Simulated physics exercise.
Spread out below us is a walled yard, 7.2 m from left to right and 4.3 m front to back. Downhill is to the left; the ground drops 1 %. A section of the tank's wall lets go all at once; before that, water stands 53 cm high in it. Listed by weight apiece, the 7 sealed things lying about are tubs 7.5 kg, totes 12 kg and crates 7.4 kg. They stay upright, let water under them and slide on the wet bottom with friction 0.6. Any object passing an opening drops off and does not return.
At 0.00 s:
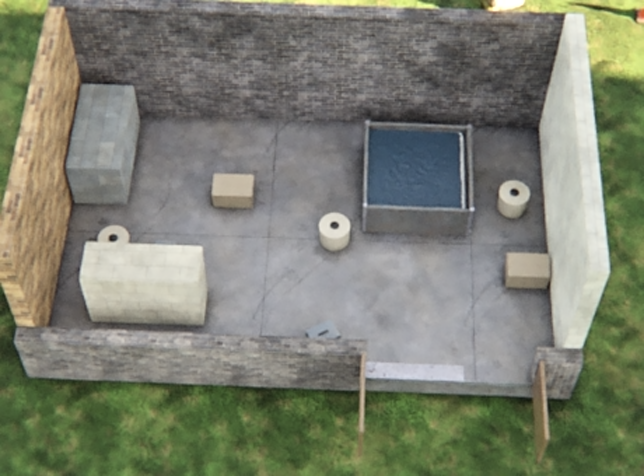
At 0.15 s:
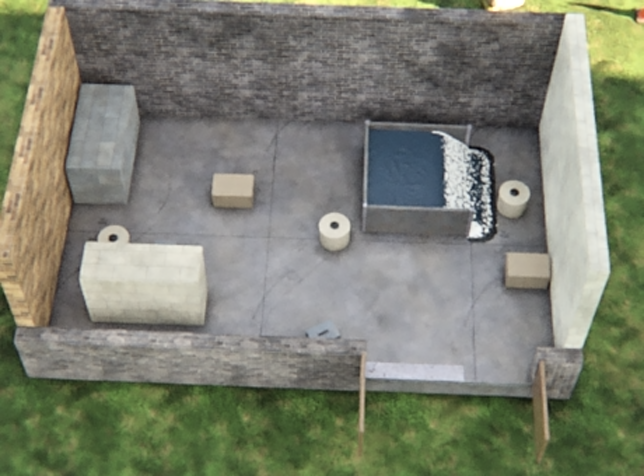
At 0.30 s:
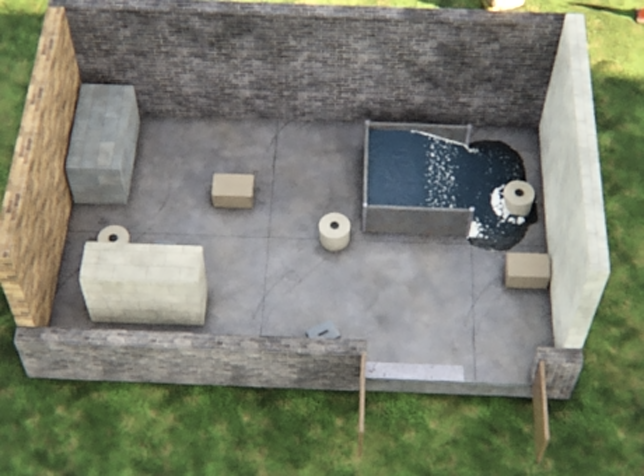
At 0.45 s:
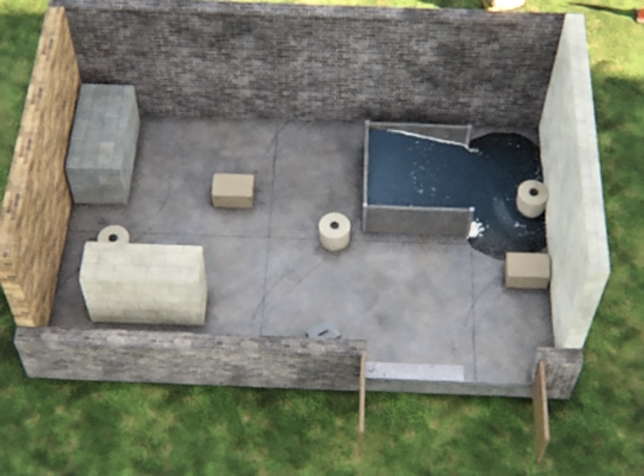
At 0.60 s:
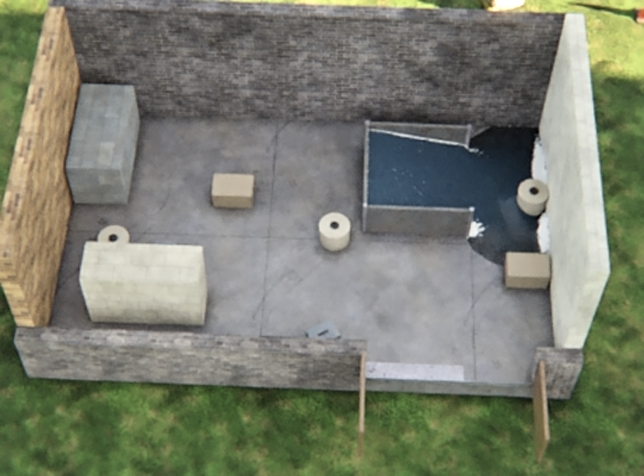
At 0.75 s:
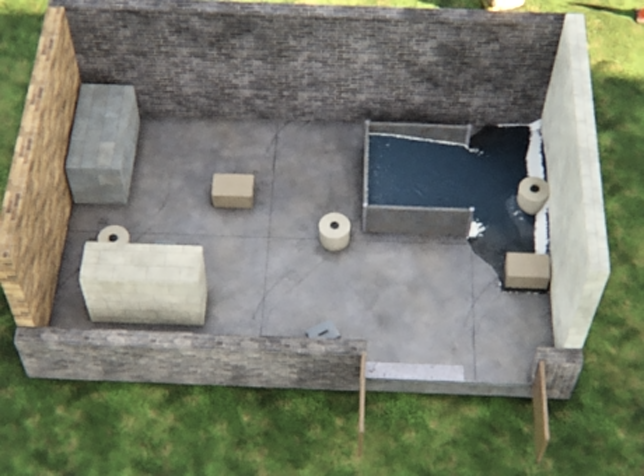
In the video, a tank of dark water inside a walled yard opens on its right side, and water spreads to the right wall, nudging a round tub slightly right and reaching a crate, while the other objects stay still.
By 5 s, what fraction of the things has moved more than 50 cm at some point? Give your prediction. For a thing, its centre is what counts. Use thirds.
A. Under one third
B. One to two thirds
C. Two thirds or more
Under one third.
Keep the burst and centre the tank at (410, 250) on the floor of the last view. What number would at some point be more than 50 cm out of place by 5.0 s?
Count: 2.
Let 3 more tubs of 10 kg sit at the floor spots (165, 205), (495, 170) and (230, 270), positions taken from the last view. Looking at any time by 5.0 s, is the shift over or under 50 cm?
Reading them off in order: Not beyond, clears the mark, not beyond.
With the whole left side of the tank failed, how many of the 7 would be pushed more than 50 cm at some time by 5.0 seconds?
Then it comes to 4.
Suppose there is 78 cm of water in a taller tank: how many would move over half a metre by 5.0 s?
2.
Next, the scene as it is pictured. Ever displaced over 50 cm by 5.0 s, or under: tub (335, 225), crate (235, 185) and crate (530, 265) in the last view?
Within the mark, within the mark, beyond the mark.
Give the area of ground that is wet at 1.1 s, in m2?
Some 5.5 m2 of it.
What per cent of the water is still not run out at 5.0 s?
Around 76 % of the water.
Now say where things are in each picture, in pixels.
In the first frame, a tub at (515, 193), on the bottom; a crate at (529, 265), on the bottom; 2.2 m2 under water; 0 of 7 have shifted.
In the second frame, a tub at (515, 193), on the bottom; a crate at (529, 265) rests on the ground; 3.0 m2 under water; 0 of 7 have shifted.
In the third frame, a tub at (519, 193), on the bottom, 7 cm from its start; a crate at (529, 265) rests on the ground; 3.8 m2 under water; 1 of 7 have shifted.
In the fourth frame, a tub at (534, 192) rests on the ground, 28 cm from its start; a crate at (529, 265), on the bottom; water covers 4.7 m2; 1 of 7 have shifted.
In the fifth frame, a tub at (534, 191), afloat, 28 cm from its start; a crate at (529, 265) rests on the ground; 5.2 m2 under water; 1 of 7 have shifted.
In the sixth frame, a tub at (535, 189), afloat, 27 cm from its start; a crate at (529, 265) rests on the ground; 5.2 m2 under water; 1 of 7 have shifted.
After 1.1 s 0 of 7 are over 50 cm from their spots; 1 afloat.
After 2.2 s 2 of 7 are over 50 cm from their spots; 0 afloat.
After 3.5 s 2 of 7 are over 50 cm from their spots; 0 afloat.
After 5.0 s 2 of 7 are over 50 cm from their spots, and 2 have been at some point; 0 afloat.
